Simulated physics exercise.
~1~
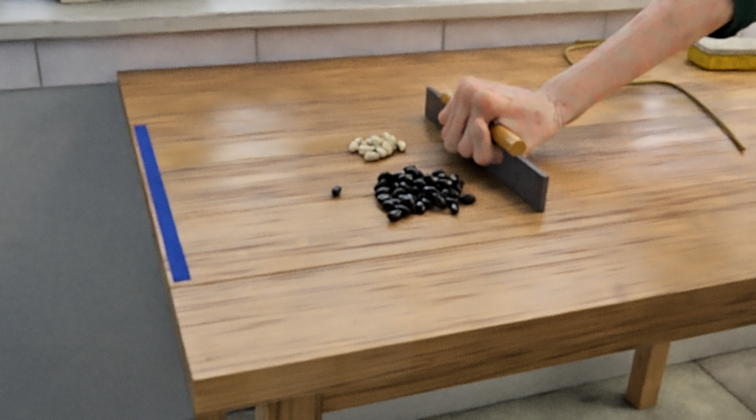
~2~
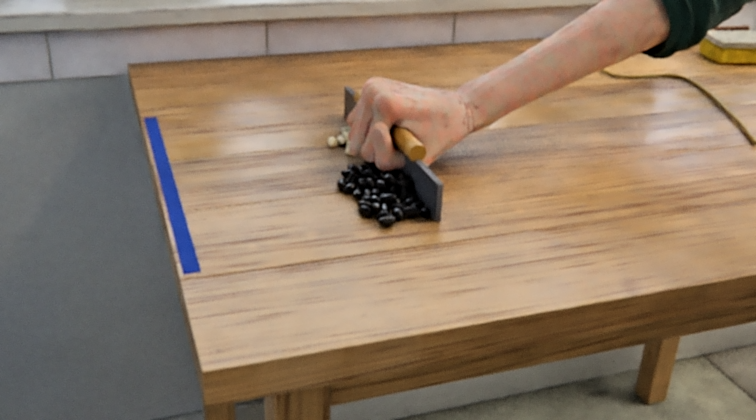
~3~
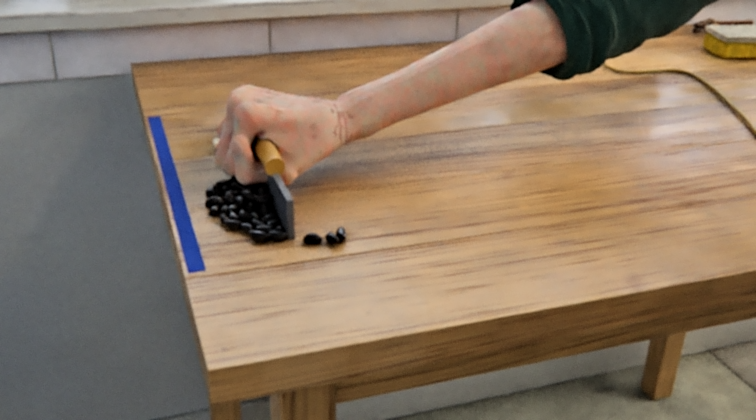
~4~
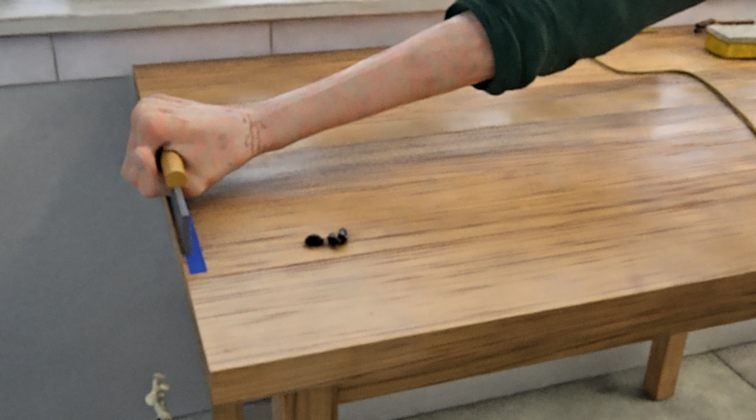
A hand scrapes black and pale beans left off the table, leaving a few behind.
